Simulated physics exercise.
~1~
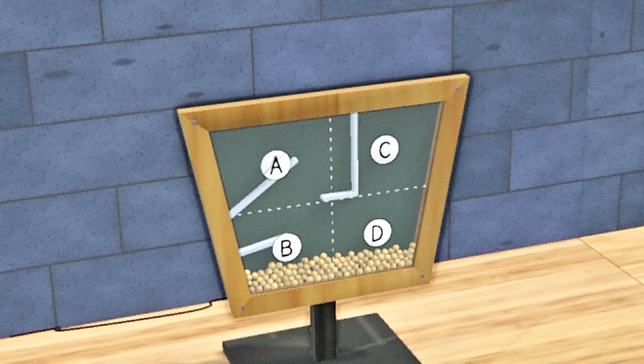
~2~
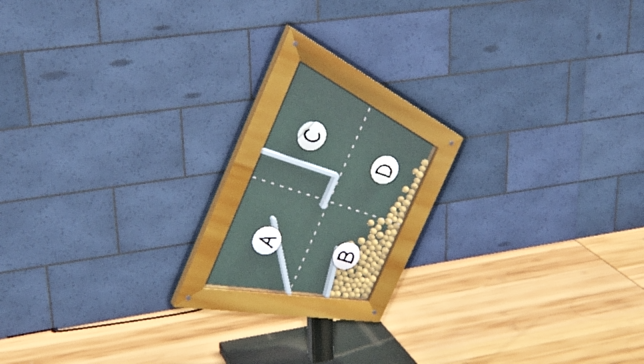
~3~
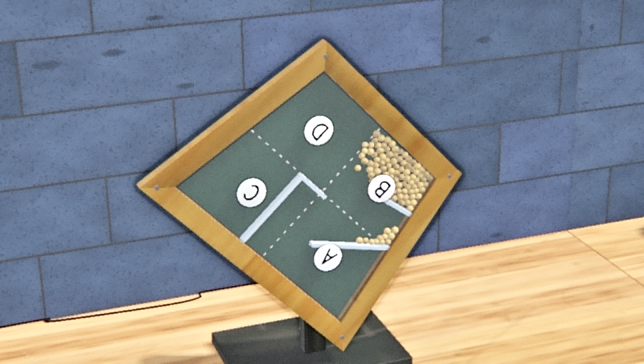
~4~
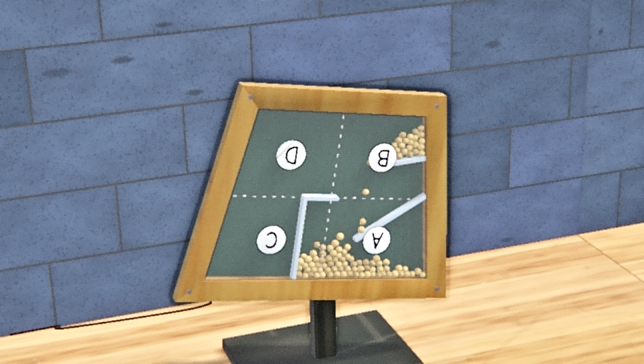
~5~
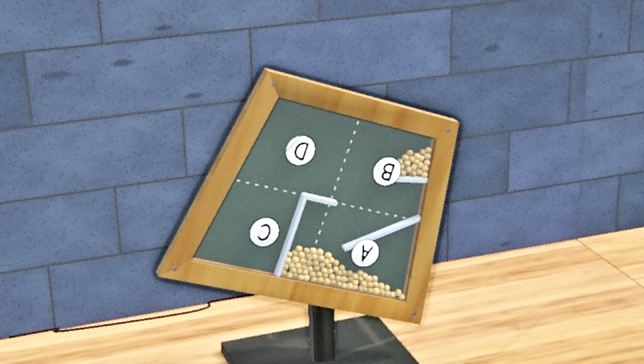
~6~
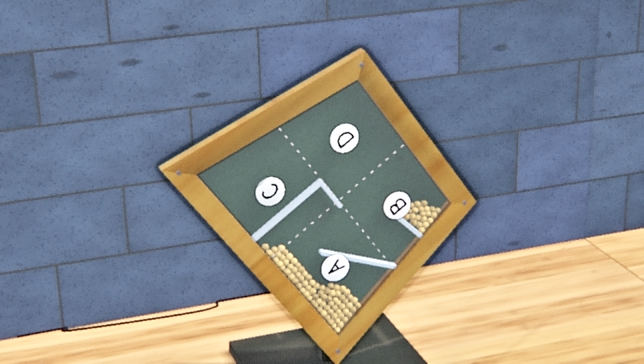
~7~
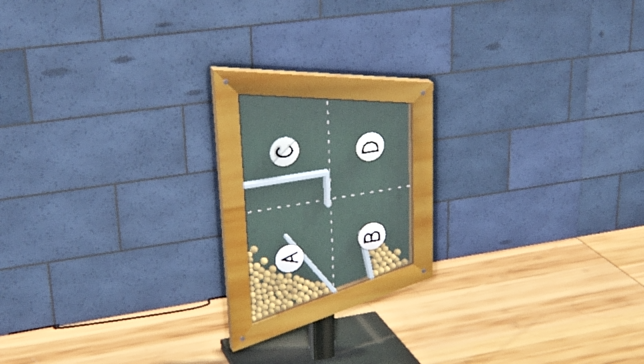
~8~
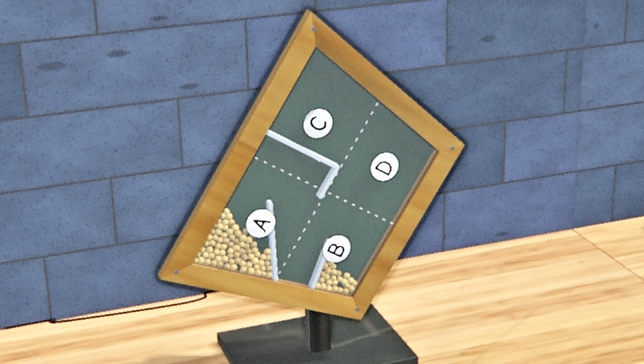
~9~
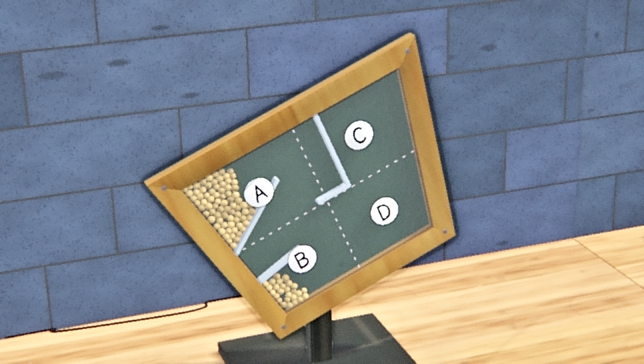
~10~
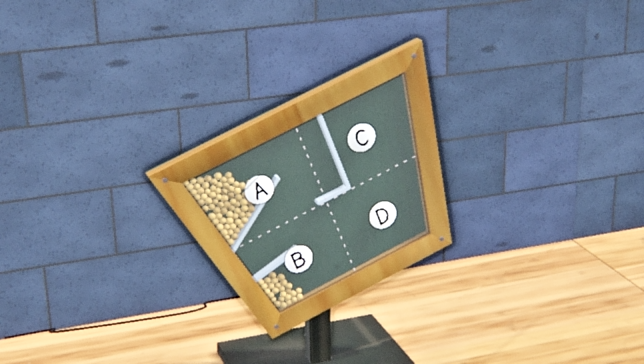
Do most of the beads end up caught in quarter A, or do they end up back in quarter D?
Most of the beads end up caught in quarter A, behind its slanted strip. Quarter D is left with hardly any.
